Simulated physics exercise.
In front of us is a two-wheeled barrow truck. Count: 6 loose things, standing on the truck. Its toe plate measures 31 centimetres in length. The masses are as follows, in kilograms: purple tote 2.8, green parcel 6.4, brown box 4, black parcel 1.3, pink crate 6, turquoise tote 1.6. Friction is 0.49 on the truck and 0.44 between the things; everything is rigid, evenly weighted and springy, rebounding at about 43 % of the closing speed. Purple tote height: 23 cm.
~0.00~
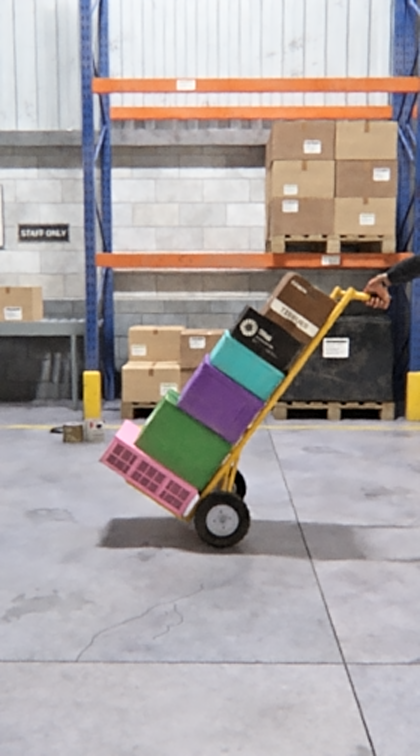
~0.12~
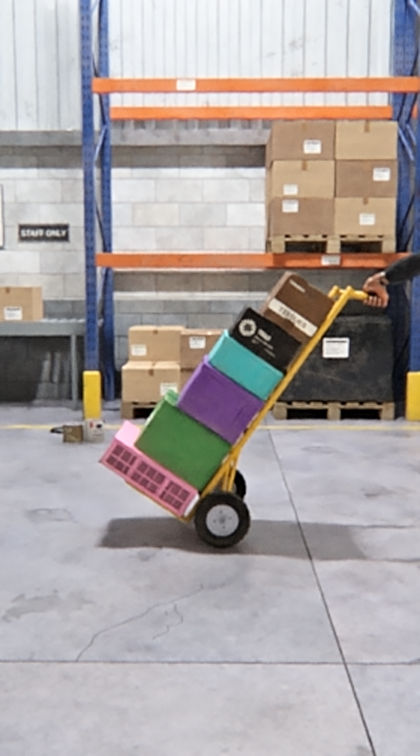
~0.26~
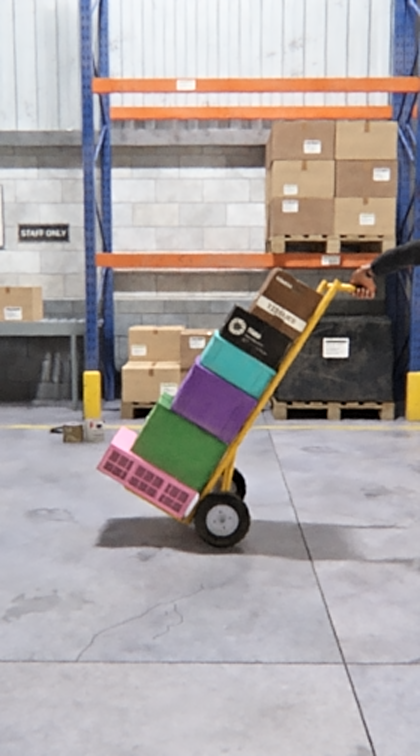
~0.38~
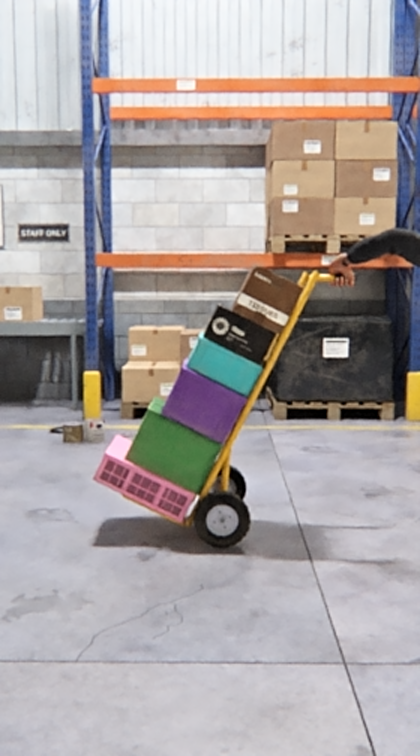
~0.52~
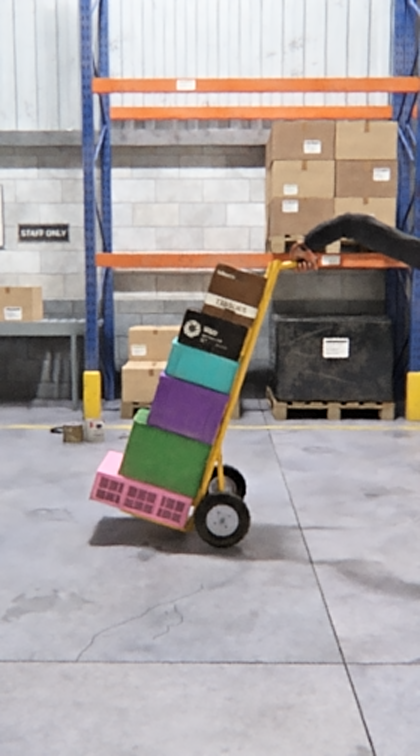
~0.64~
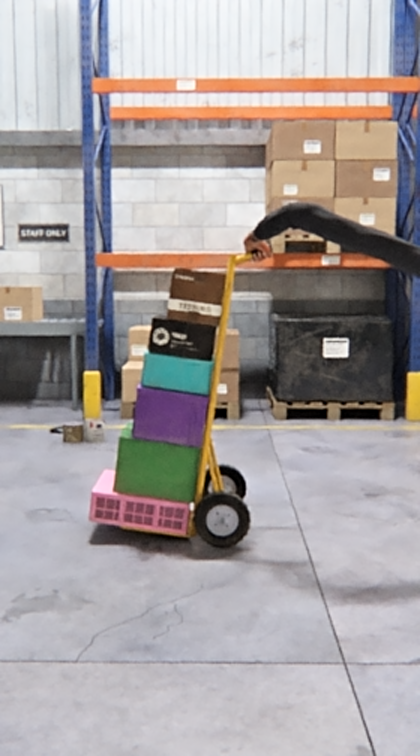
A hand pushes the leaning yellow hand truck, stacked with six items, toward upright.
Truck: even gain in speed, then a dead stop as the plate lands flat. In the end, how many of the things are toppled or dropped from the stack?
Three or more things need picking up.
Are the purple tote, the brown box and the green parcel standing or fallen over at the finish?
Well, the purple tote holds steady, the brown box tumbles down, and the green parcel holds steady.
After 0.94 s, truck upright; purple tote 7° off its base near (143, 415); green parcel 5° off its base near (148, 468); brown box 7° off its base.
After 1.34 s, truck upright; brown box and black parcel now dropped from the stack; purple tote moved 3 cm near (152, 419); turquoise tote 49° off its base.
After 1.64 s, truck upright; turquoise tote now dropped from the stack; purple tote moved 2 cm near (154, 418).
After 1.94 s, truck upright; purple tote moved 2 cm near (155, 418).
In the end (2.7 s), dropped from the stack, brown box, black parcel and turquoise tote; the other 3 under 10 cm from the start. At the end, from the last picture's camera, purple tote near (155, 418), green parcel near (154, 470).
